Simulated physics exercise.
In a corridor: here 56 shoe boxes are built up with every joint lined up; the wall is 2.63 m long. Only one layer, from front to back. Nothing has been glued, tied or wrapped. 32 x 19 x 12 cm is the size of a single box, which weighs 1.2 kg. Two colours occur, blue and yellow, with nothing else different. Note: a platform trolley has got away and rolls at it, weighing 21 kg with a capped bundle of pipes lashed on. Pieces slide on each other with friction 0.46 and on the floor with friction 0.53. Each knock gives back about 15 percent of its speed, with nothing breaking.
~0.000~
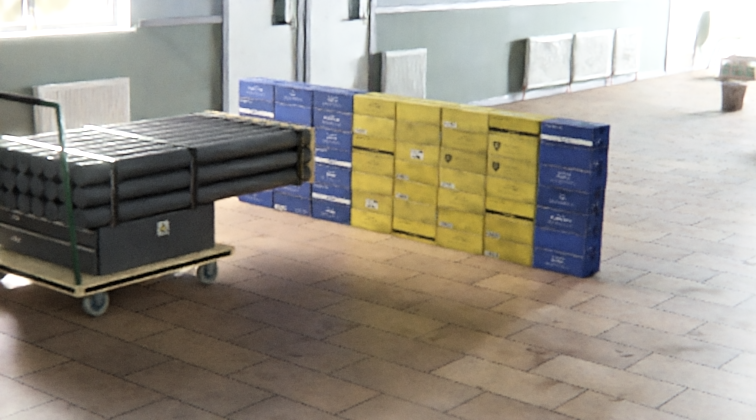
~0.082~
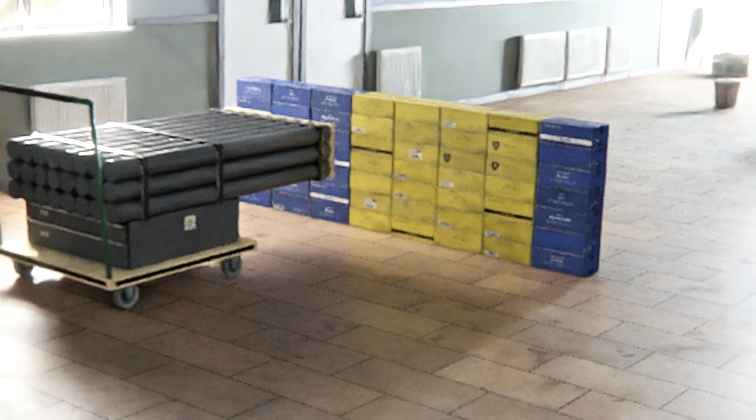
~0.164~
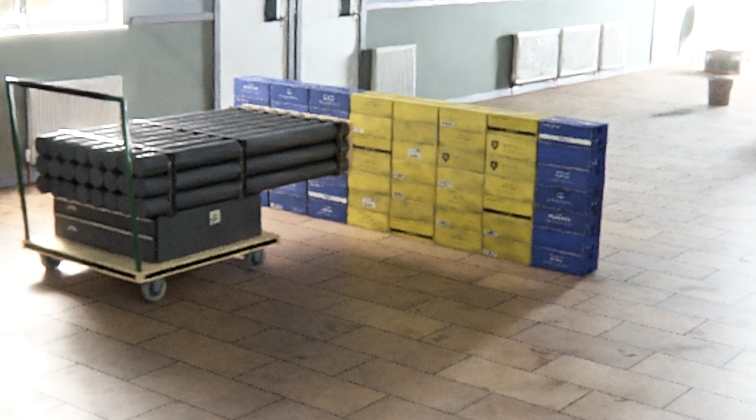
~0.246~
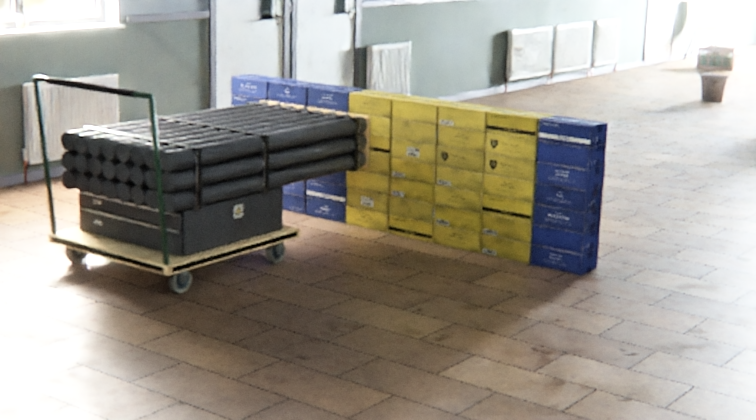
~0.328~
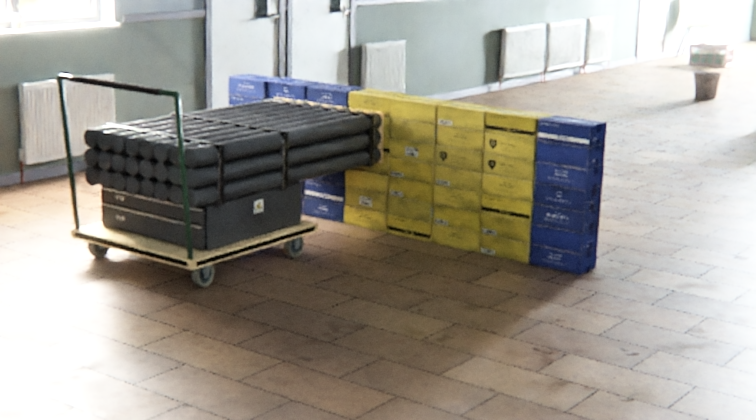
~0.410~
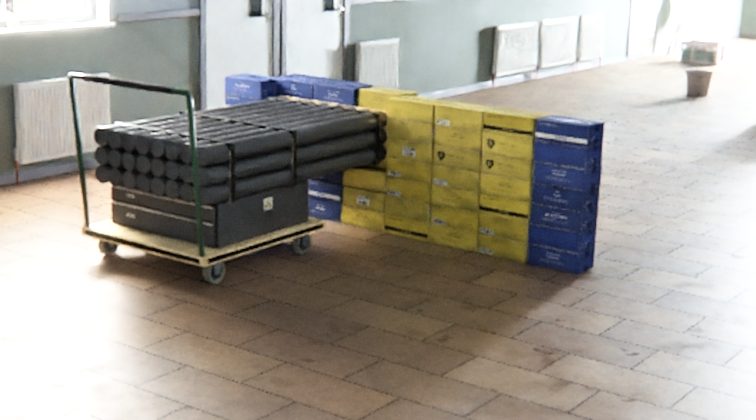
In a tiled hall, a loaded trolley rolls right and nudges into a blue and yellow box wall.
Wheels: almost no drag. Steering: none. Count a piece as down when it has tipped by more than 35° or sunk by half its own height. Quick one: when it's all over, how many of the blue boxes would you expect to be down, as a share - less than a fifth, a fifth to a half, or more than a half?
I'd say a fifth to a half.
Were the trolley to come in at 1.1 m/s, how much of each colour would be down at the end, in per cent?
Down at the end: Blue 50 per cent, yellow 20 per cent.
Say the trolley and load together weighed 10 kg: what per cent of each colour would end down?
The split would be blue 40, then yellow 20 per cent.
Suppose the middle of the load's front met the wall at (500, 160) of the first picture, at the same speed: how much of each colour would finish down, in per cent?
That would leave blue at 20 % and yellow at 60 %.
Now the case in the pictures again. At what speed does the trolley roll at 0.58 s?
Speed: Close to 0.8 m/s.
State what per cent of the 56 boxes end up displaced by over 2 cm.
That is 35 per cent.
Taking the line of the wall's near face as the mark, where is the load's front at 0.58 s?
Measured: Approx. 25 cm.
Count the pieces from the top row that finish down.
A total of 3.
By 0.58 s, load 26 cm past the wall's line, still rolling; 8 of the 28 blue boxes down (12 of 56 in all colours); top blue box unmoved.
By 0.98 s, load 58 cm past the wall's line, still rolling; 10 of the 28 blue boxes down (14 of 56 in all colours); top blue box unmoved.
When it is over (2.4 s), load 78 cm past the wall's line, stopped; 10 of the 28 blue boxes down (16 of 56 in all colours); top blue box unmoved; top yellow box unmoved. That is 36 per cent. In pixels of the last frame, middles, top blue box near (570, 131), top yellow box near (420, 110).
